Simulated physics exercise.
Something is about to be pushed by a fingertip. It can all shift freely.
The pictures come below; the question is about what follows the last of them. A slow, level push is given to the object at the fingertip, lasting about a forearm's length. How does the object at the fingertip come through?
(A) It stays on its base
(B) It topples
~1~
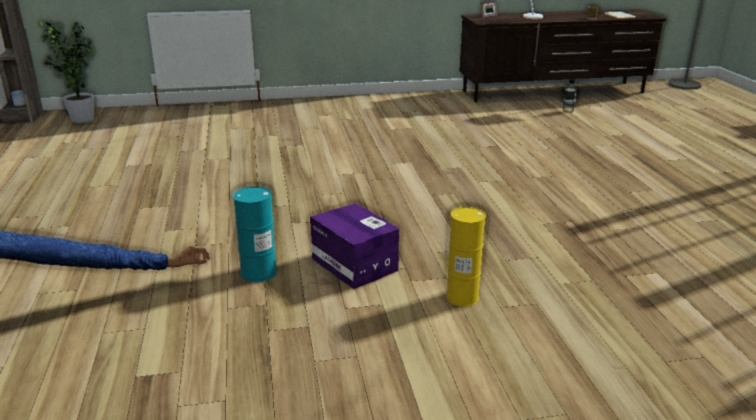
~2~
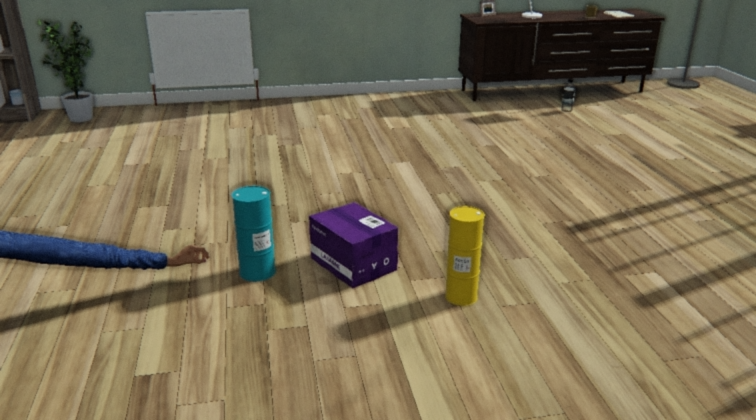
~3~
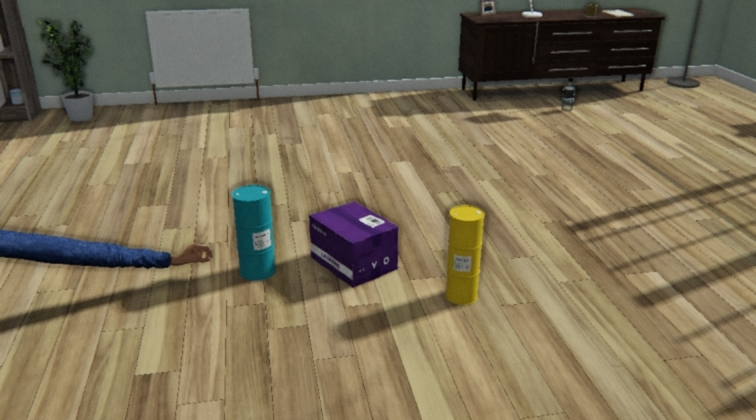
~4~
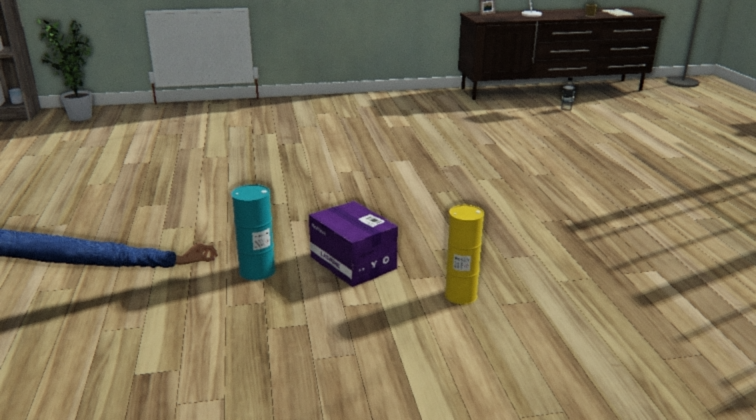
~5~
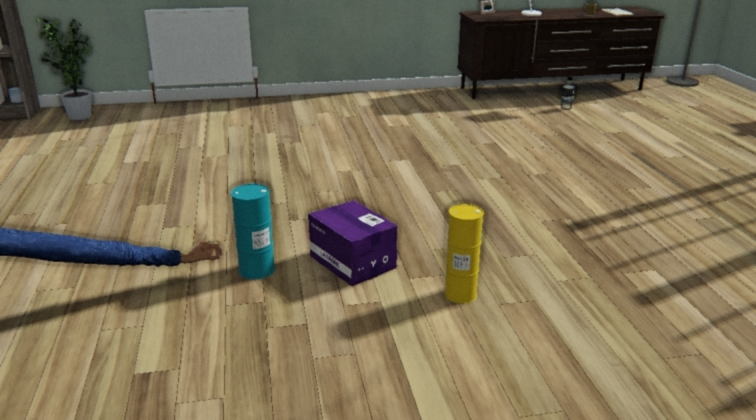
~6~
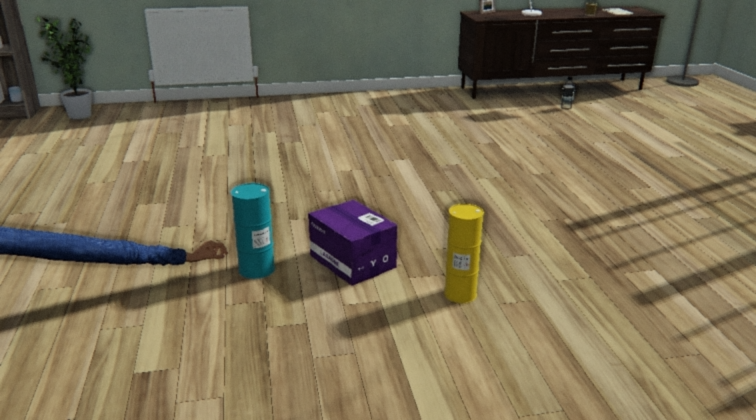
The answer is A.
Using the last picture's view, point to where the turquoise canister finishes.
Around (331, 225).
Then, 0.40 s later than the last frame, turquoise canister moved a little near (269, 230).
Then, 0.80 s later than the last frame, turquoise canister moved about its own width near (295, 228).
Then, 1.10 s later than the last frame, turquoise canister moved well along near (314, 226).
Then, 1.30 s later than the last frame, turquoise canister moved well along near (327, 225).
When it is over, moved from the start, turquoise canister. End places, in pixels of the last picture, turquoise canister near (331, 225).
